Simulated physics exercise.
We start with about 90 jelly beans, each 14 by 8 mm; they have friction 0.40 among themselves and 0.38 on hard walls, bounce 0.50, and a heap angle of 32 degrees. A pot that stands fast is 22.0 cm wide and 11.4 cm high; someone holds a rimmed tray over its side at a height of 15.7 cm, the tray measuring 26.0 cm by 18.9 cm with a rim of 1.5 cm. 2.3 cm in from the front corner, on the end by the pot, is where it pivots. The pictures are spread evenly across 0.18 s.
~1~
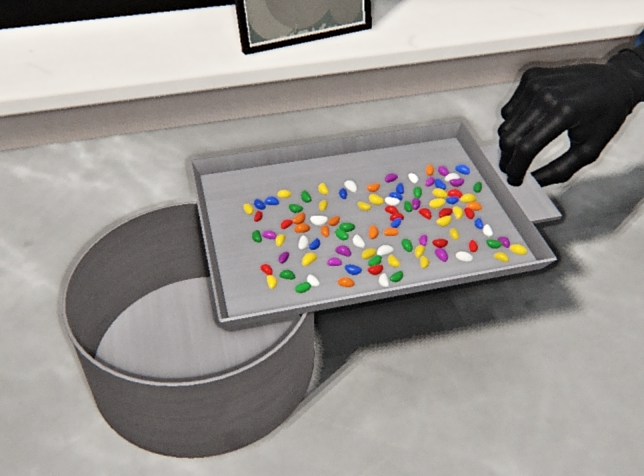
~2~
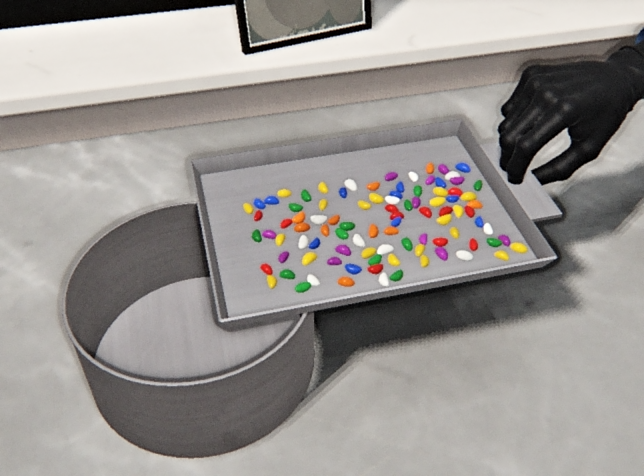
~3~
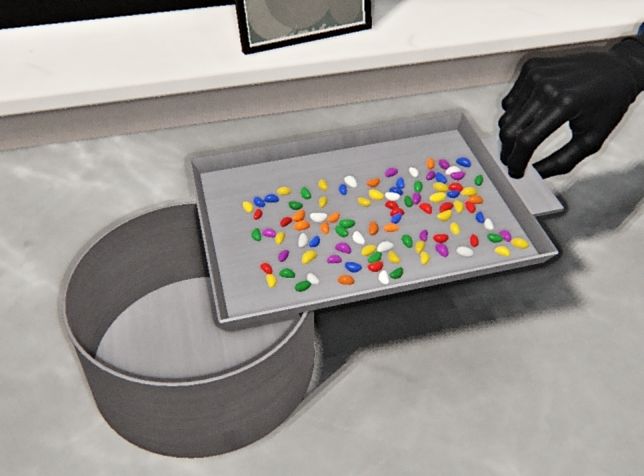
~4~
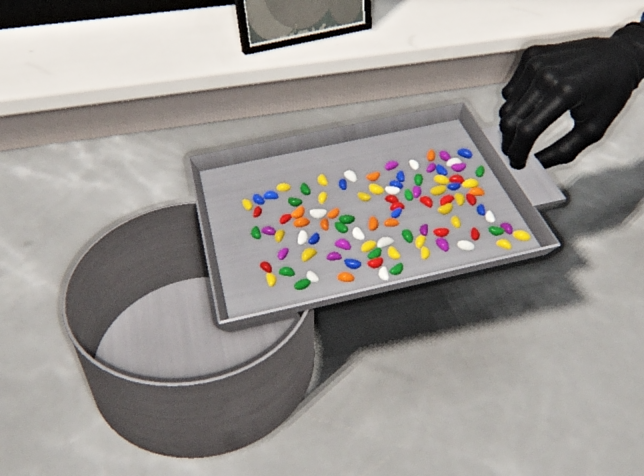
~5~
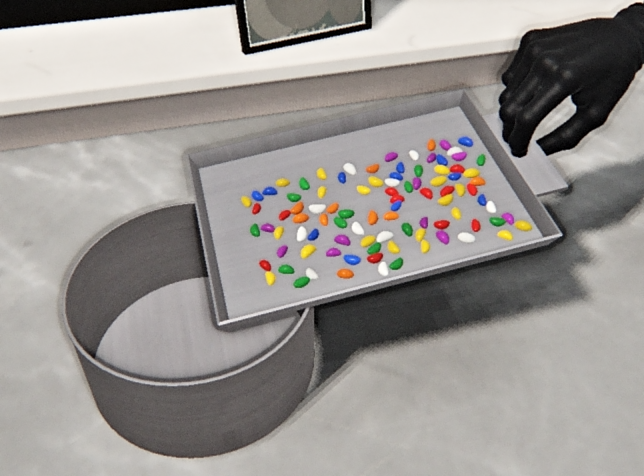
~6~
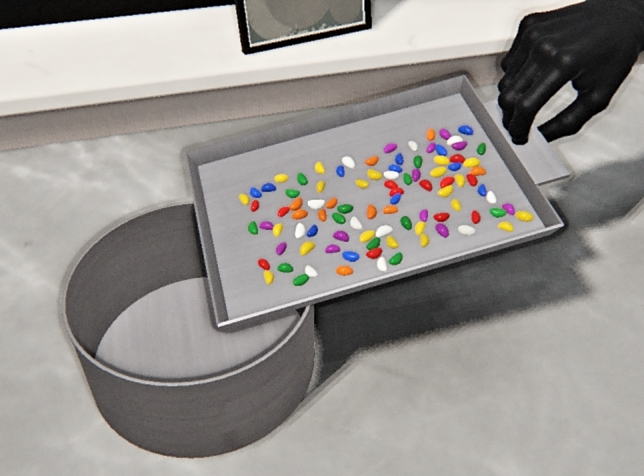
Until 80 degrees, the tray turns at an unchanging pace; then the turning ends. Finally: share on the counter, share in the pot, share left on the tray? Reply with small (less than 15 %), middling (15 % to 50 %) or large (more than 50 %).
Counter - middling, pot - large, tray - small.
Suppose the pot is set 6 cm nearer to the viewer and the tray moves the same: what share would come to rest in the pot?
I'd put it at around 100 per cent.
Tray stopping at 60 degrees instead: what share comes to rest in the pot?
In that case some 45 per cent.
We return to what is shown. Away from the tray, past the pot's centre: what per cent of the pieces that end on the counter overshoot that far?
I'd put it close to 90 per cent.
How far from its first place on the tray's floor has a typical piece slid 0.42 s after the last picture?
I'd say close to 9 centimetres.
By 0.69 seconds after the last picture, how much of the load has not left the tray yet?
It works out to near 40 per cent of the load.
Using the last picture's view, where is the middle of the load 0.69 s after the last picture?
Load centre, approx.: (188, 343) px.
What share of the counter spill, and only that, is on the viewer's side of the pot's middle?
I'd put it at around 100 per cent.
Then, 0.42 s after the last picture, tilt 44 degrees; the tray holds 100 %, the pot 0 %.
Then, 0.69 s after the last picture, tilt 66 degrees; the tray holds 40 %, the pot 25 %.
Then, 1.06 s after the last picture, tilt 80 degrees; the tray holds 0 %, the pot 65 %.
In the end, counter 35 %, pot 65 %, tray 0 %.
